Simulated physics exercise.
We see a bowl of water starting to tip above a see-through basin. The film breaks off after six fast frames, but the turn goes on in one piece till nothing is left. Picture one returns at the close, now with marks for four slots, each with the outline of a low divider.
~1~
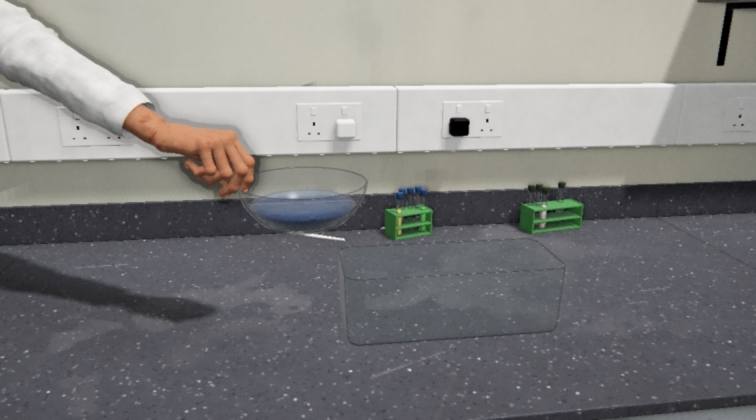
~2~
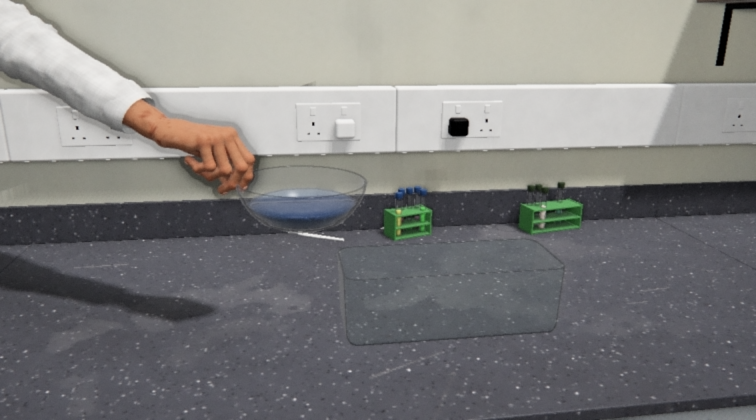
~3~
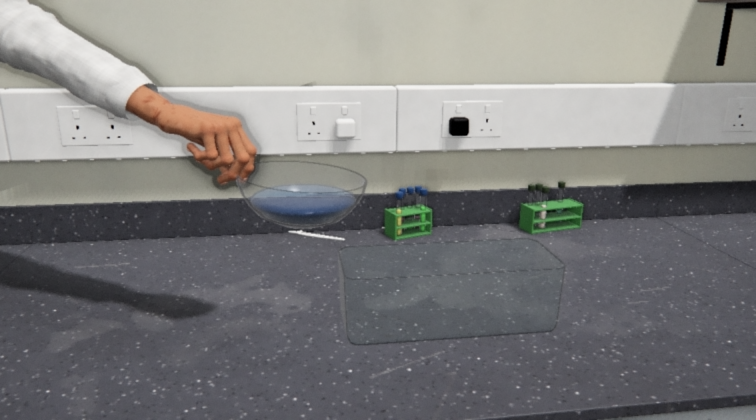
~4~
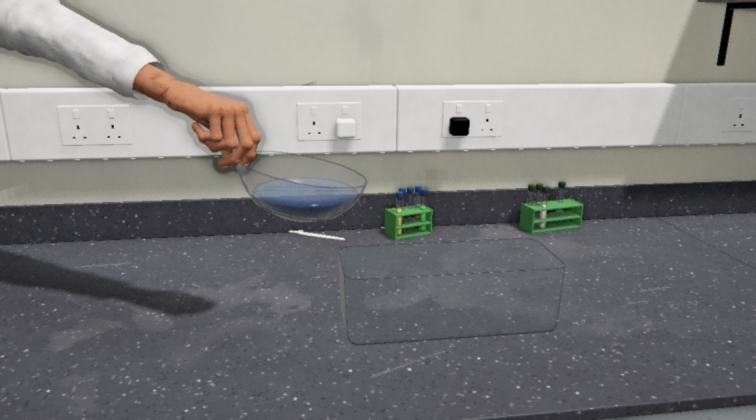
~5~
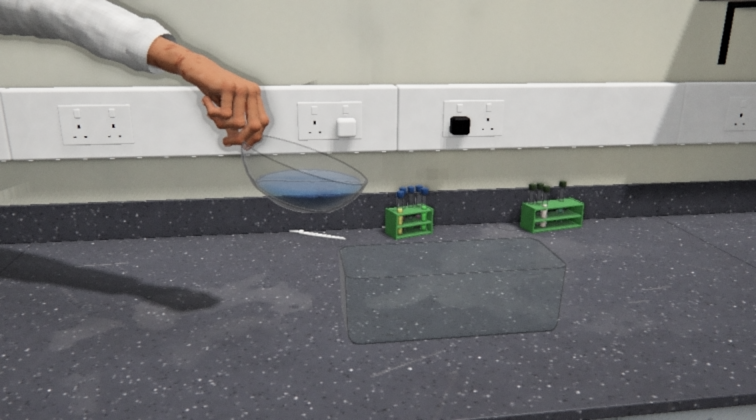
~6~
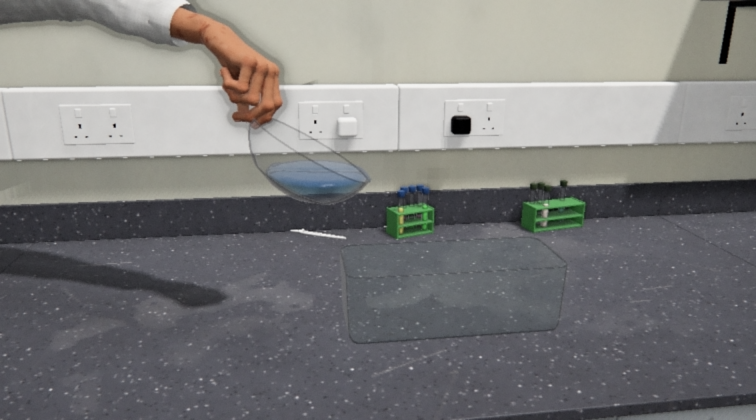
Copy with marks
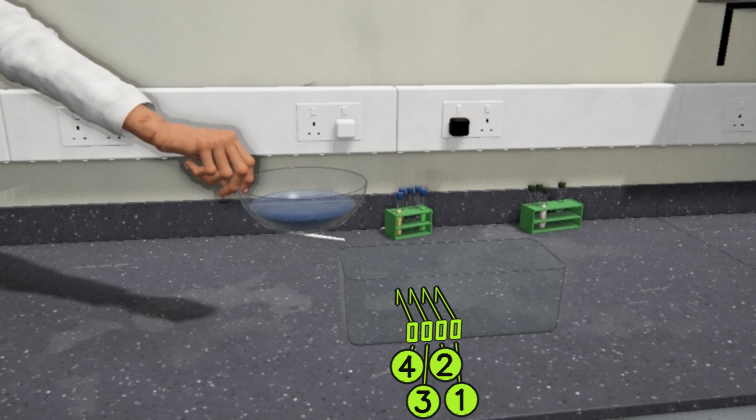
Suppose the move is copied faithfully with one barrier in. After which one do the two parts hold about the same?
2 is best.
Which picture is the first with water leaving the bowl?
Picture 6.
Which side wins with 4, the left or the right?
The right side.
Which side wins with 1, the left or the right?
More ends on the left.
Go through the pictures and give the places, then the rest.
Upright, lip at (365, 179); basin from (347, 343) to (556, 328); nothing has left yet, in the first picture.
Upright, lip at (364, 179); nothing has left yet, in the second picture.
Tipped about 5°, lip at (365, 179); nothing has left yet, in the third picture.
Tipped about 12°, lip at (365, 179); nothing has left yet, in the fourth picture.
Tipped about 21°, lip at (366, 178); nothing has left yet, in the fifth picture.
Tipped about 31°, lip at (367, 177); water is over the lip, down to (367, 177), in the sixth picture.
On the marked copy, 1 at (455, 343); 2 at (441, 344); 3 at (427, 345); 4 at (412, 346).
For slot 1, about 79 % ends left of the wall and 19 % right of it.
For slot 2, about 48 % ends left of the wall and 51 % right of it.
For slot 3, about 23 % ends left of the wall and 76 % right of it.
For slot 4, about 12 % ends left of the wall and 86 % right of it.
